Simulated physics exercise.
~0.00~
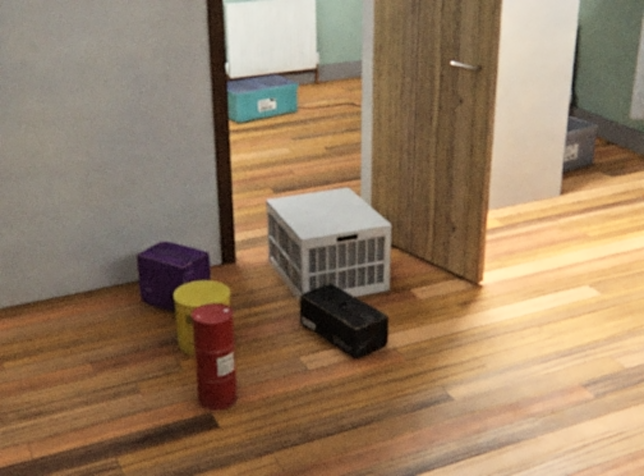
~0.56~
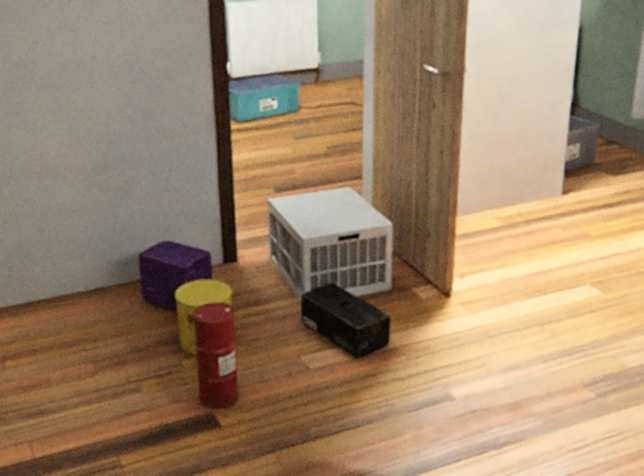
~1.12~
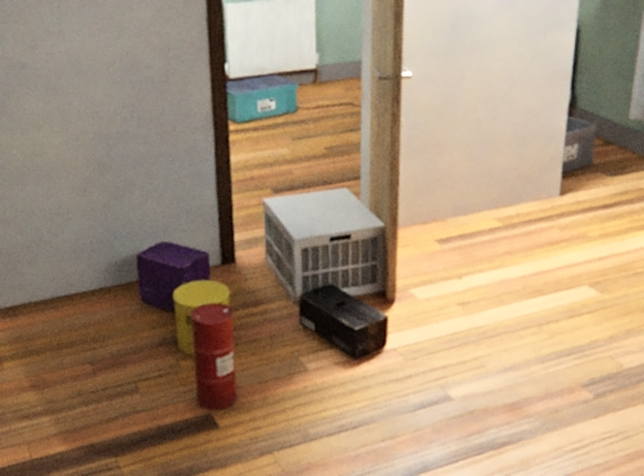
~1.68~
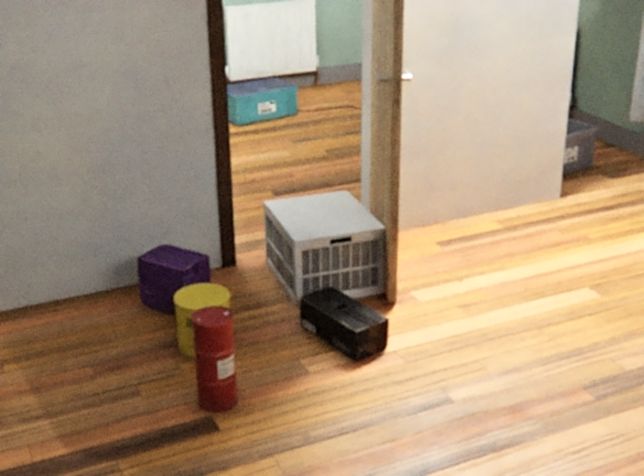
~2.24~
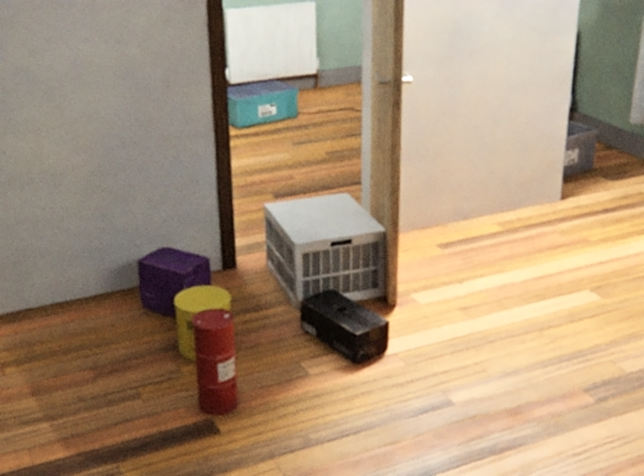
The footage shows a wooden door standing open beside a white crate, with a black box, purple parcel, yellow pail and red canister on the floor nearby. The door swings partway toward the crate, then stops beside it, still open, while the objects stay put.
